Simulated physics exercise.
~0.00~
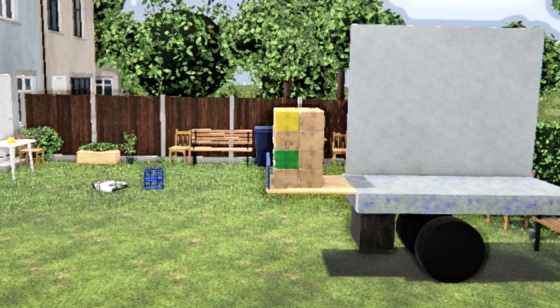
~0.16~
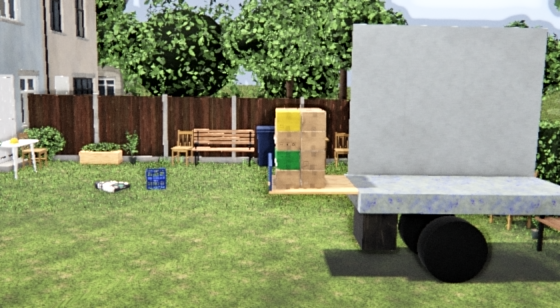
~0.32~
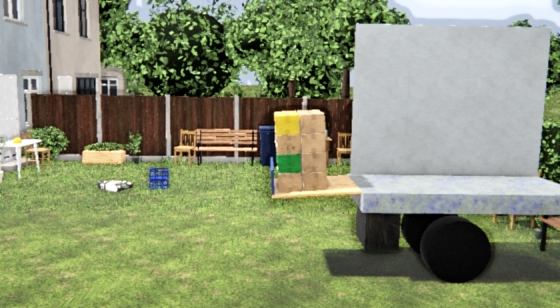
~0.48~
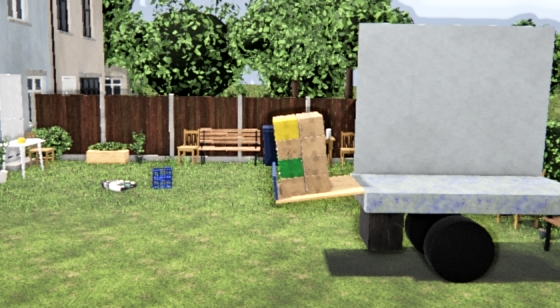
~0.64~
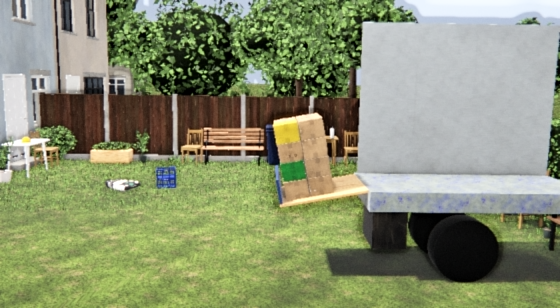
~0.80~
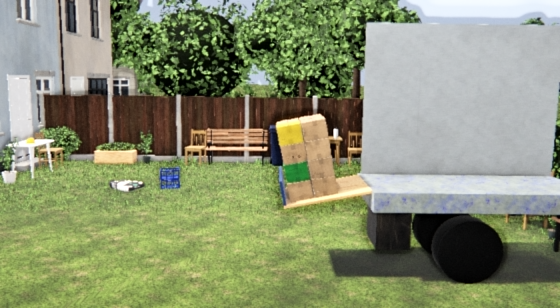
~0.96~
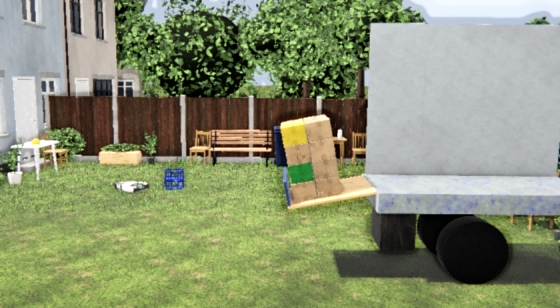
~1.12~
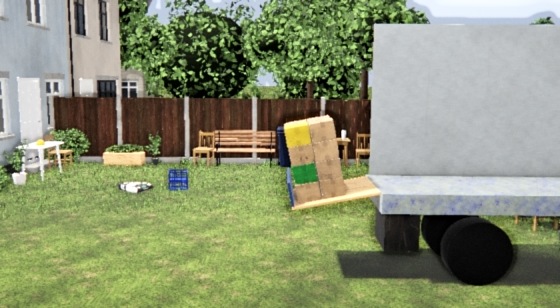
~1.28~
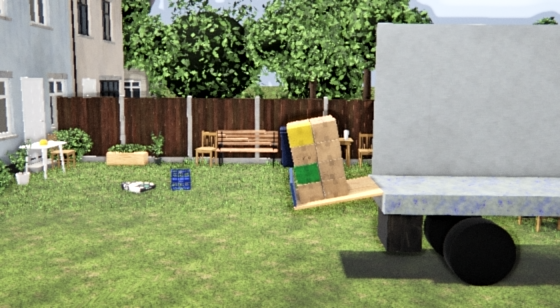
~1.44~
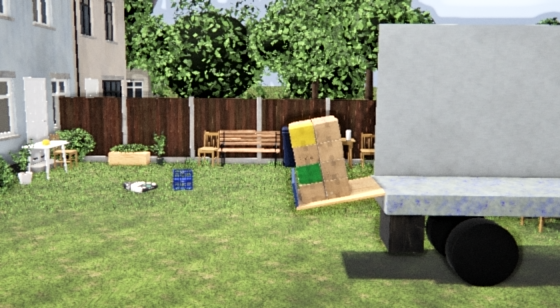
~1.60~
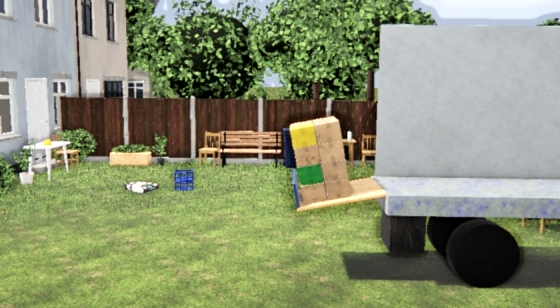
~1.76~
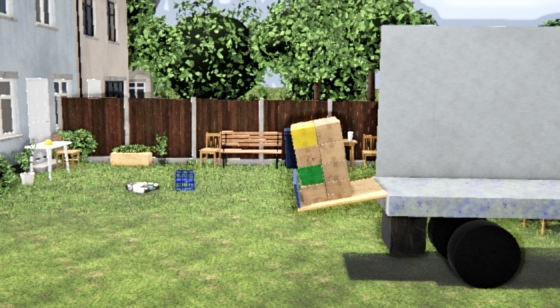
In a grassy yard beside a wooden fence, a stack of taped cartons with yellow and green patches stood on a platform behind a lorry; the platform's outer edge sank, the stack leaned with it, and everything stayed aboard, tilted and still.
